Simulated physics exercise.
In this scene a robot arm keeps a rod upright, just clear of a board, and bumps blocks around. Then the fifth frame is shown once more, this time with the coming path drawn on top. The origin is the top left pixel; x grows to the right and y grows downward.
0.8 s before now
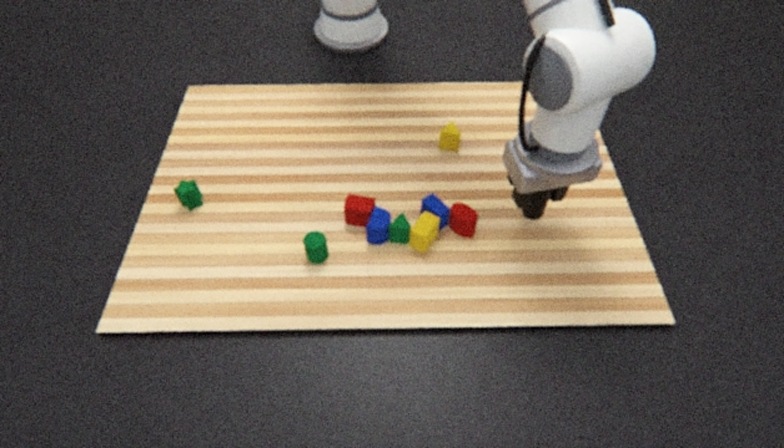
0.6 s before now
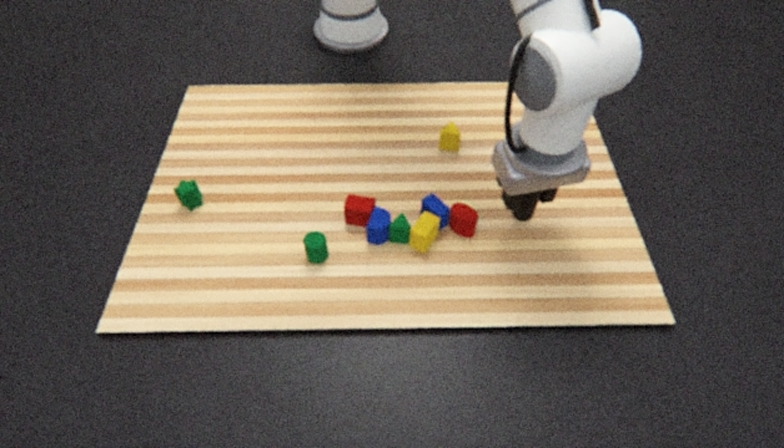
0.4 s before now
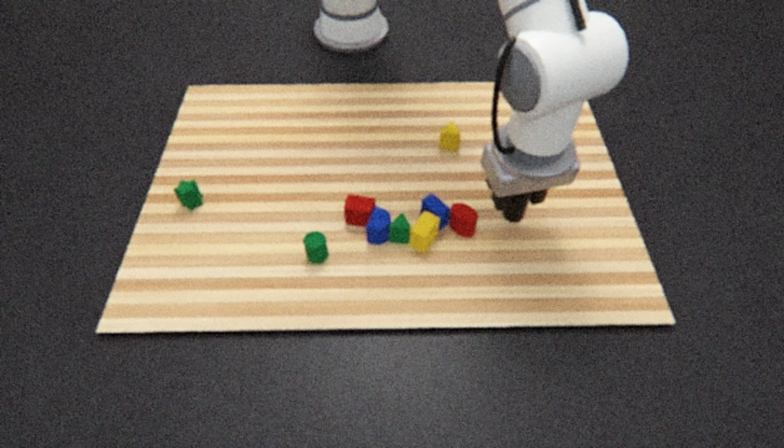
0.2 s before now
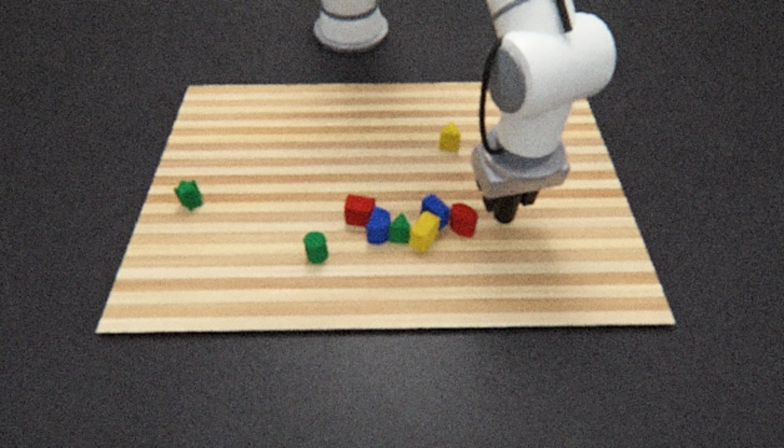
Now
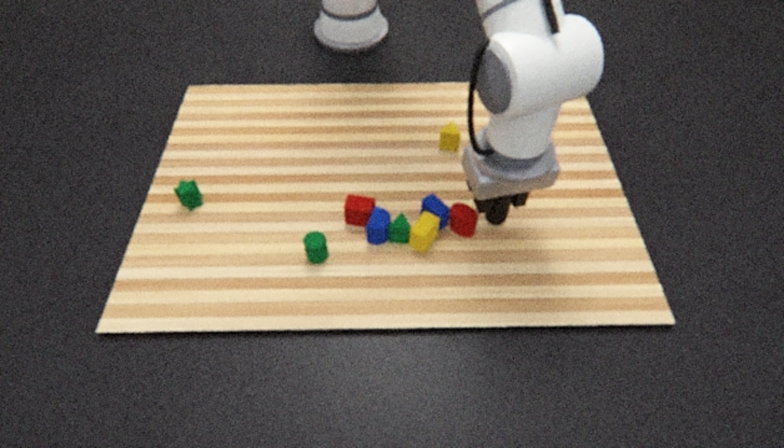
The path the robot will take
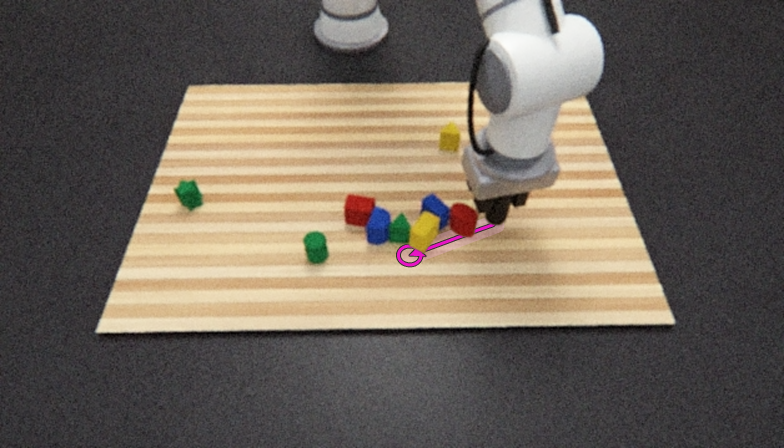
The clip opens on a striped wooden board scattered with small red, blue, green and yellow blocks, a white robot arm reaching down at the right. The arm slides slowly left in small steps, its dark tip drawing close to the red block at the cluster's right end, while the blocks stay still.
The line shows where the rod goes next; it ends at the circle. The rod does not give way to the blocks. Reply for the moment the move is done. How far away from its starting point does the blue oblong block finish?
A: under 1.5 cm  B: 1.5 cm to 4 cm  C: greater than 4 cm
That would be B.
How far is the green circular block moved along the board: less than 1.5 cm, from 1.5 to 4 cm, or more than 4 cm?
Below 1.5 cm.
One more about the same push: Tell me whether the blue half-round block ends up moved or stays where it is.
Displaced, by a centimetre or more.
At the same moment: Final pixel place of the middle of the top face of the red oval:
It sits at (437, 211).
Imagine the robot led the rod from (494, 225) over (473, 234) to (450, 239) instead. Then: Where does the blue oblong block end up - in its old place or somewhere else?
It shifts position.
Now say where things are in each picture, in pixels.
The first frame shows rod's lower end (532, 213); green circular block (314, 239); blue half-round block (379, 218); green triangular block (401, 222); yellow oblong block (425, 224); blue oblong block (436, 204); red oval (465, 211).
The second frame shows rod (522, 214); blocks still.
The third frame shows rod (513, 215); blocks still.
The fourth frame shows rod (504, 217); blocks still.
The fifth frame shows rod (495, 218); green circular block (314, 239); blue half-round block (379, 218); green triangular block (401, 222); yellow oblong block (425, 224); blue oblong block (436, 204); red oval (465, 211).
Drawn move, straight from (494, 225) to (410, 255).
On the path given first. One third of the way, rod (467, 228); blue oblong block (426, 200); red oval (448, 212), turned 45° clockwise.
Two thirds of the way, rod (438, 238); yellow oblong block (416, 222), turned 45° anticlockwise; blue oblong block (421, 195); red oval (437, 211), turned 100° clockwise.
At the end, rod (410, 249); green circular block still; blue half-round block (356, 217), turned 45° clockwise; green triangular block (371, 227); yellow oblong block (394, 228); blue oblong block (421, 195); red oval (437, 211), turned 100° clockwise.
